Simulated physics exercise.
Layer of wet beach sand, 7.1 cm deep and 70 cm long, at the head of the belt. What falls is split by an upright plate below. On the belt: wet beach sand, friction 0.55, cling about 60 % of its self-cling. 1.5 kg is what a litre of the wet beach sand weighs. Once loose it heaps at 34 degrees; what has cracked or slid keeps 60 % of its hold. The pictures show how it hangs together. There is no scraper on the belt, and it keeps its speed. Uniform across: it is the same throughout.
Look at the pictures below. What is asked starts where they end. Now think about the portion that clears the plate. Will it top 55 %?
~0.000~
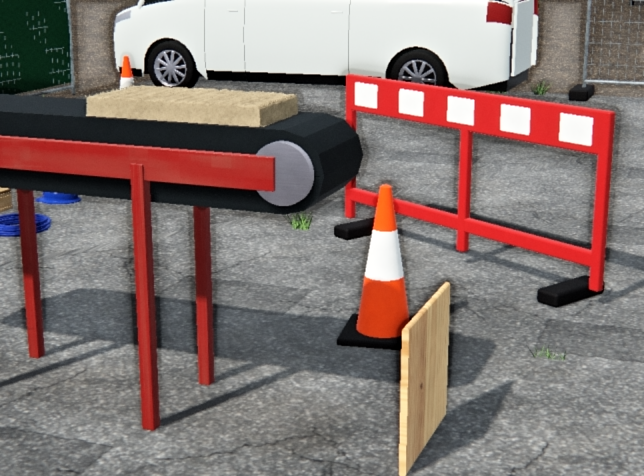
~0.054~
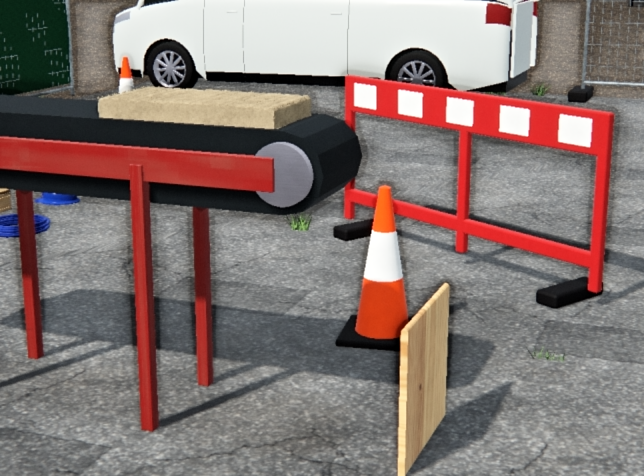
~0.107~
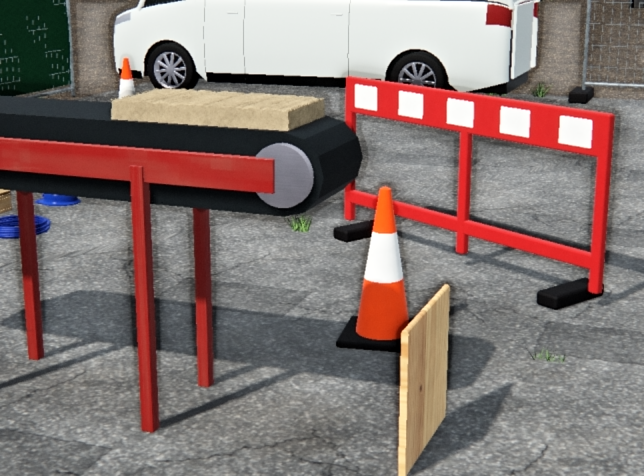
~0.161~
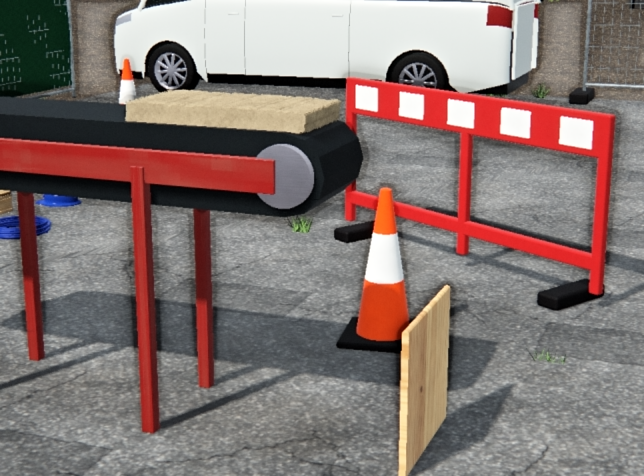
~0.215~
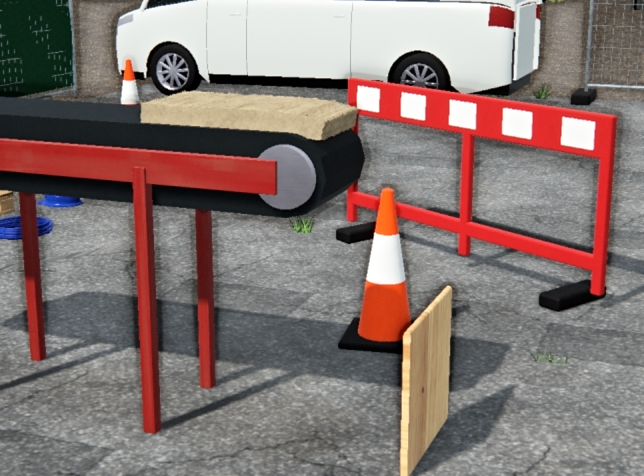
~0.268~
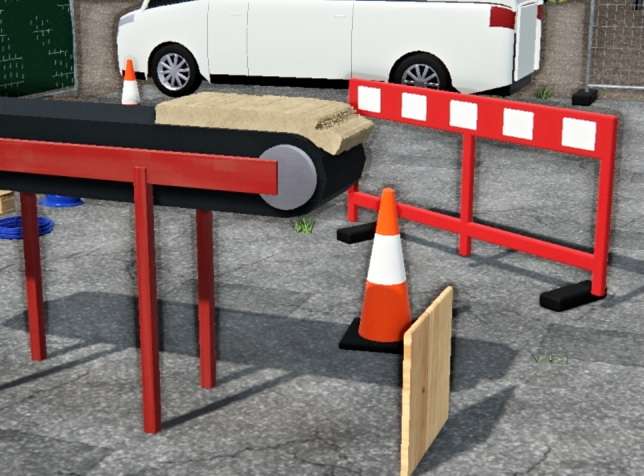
No.
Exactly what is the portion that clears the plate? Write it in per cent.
I'd put it near 30 %.
By 0.47 s, 0 % is beyond the plate's line.
By 0.70 s, 8 % is beyond the plate's line.
By 0.93 s, 18 % is beyond the plate's line.
By 1.16 s, 28 % is beyond the plate's line.
By 2.35 s, at the end, 29 % is beyond the plate's line.
